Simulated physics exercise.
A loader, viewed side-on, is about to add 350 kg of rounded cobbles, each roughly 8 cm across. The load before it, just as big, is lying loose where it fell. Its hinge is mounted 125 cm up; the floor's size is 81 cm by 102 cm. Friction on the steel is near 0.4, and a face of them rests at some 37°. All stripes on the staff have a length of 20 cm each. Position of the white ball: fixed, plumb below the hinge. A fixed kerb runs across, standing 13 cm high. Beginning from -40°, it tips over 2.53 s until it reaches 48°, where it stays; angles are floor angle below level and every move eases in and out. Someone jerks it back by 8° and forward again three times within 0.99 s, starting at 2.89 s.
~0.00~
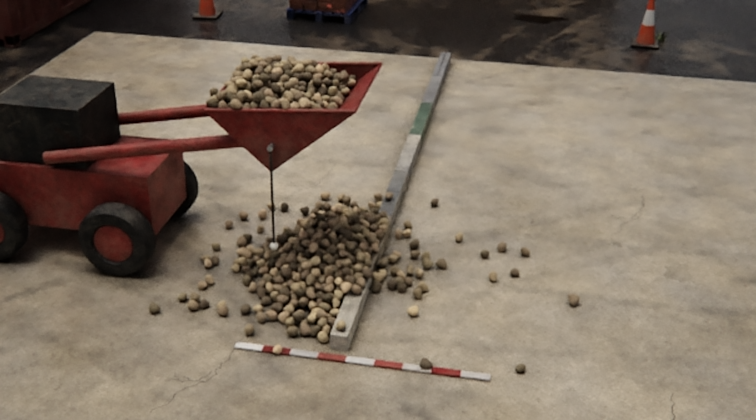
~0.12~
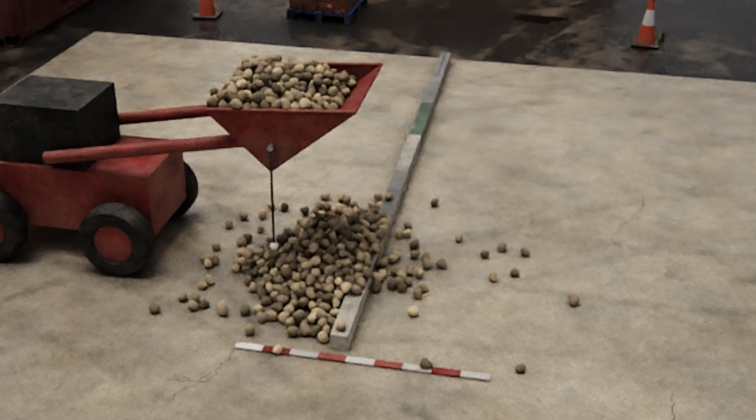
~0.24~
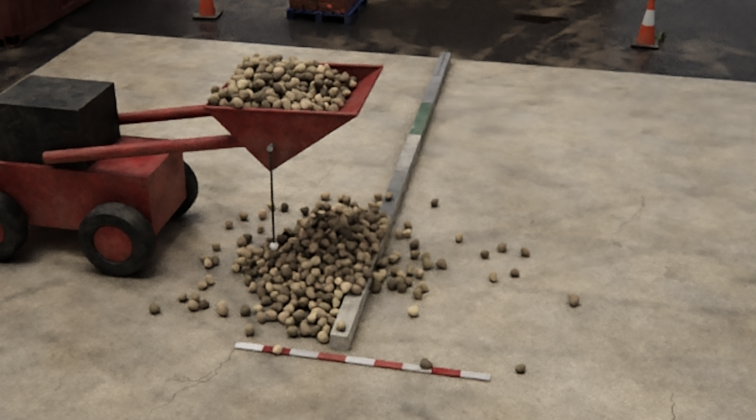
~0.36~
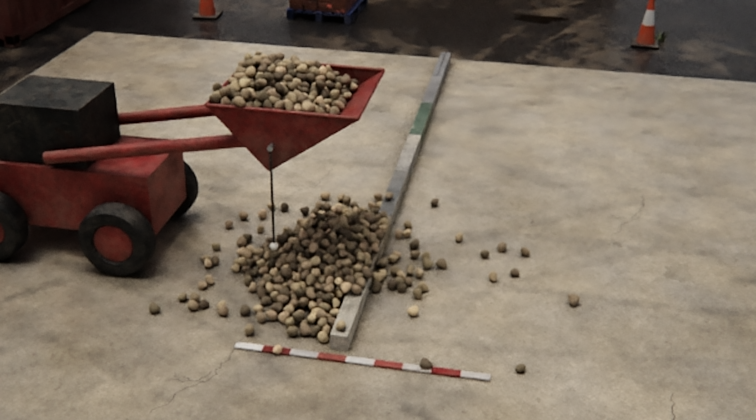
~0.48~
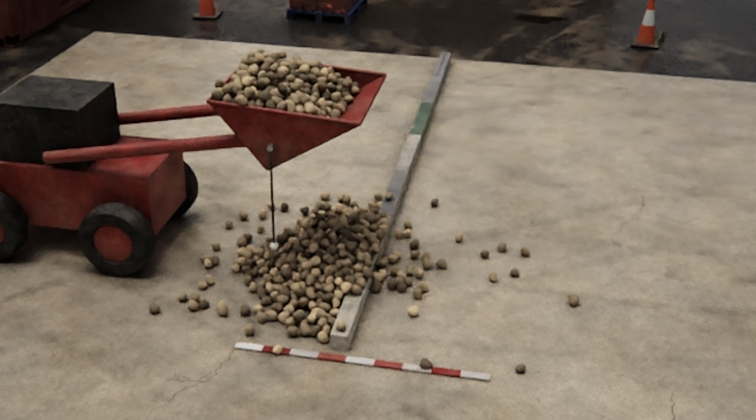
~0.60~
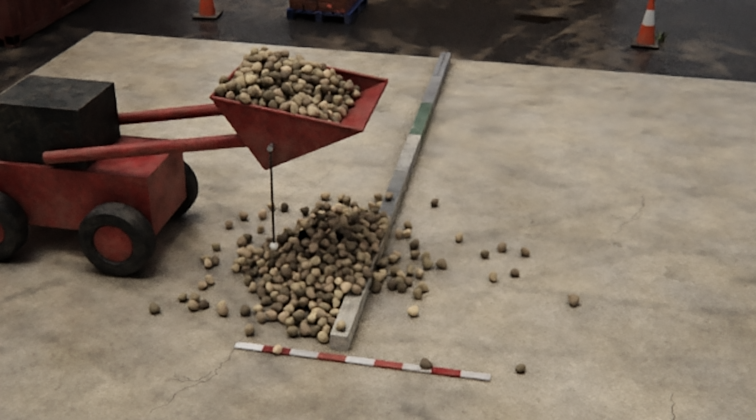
On a concrete floor, a red loader's bucket full of rounded stones slowly tilts forward.
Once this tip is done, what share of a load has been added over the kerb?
About 91 per cent.
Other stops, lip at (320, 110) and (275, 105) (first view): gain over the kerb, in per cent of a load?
First place: Roughly 55 %; second place: Roughly 5 %.
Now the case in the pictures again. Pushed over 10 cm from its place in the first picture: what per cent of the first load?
Around 5 in a hundred.
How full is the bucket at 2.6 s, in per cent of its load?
Close to 0 in a hundred is still held.
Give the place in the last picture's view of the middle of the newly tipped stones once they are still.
The middle ends up near (420, 264).
After 1.9 s the floor is at 34°; in per cent of one load, 68 in the bucket, 109 on this side of the kerb, 24 over the kerb; the foremost stones are at (508, 273).
After 2.6 s the floor is at 48°; in per cent of one load, 0 in the bucket, 109 on this side of the kerb, 91 over the kerb; the foremost stones are at (532, 286).
After 4.3 s the floor is at 48°; in per cent of one load, 0 in the bucket, 103 on this side of the kerb, 98 over the kerb; the foremost stones are at (562, 279).
After 6.8 s the floor is at 48°; in per cent of one load, 0 in the bucket, 103 on this side of the kerb, 98 over the kerb; the foremost stones are at (562, 279). Net gain over the kerb, 91.
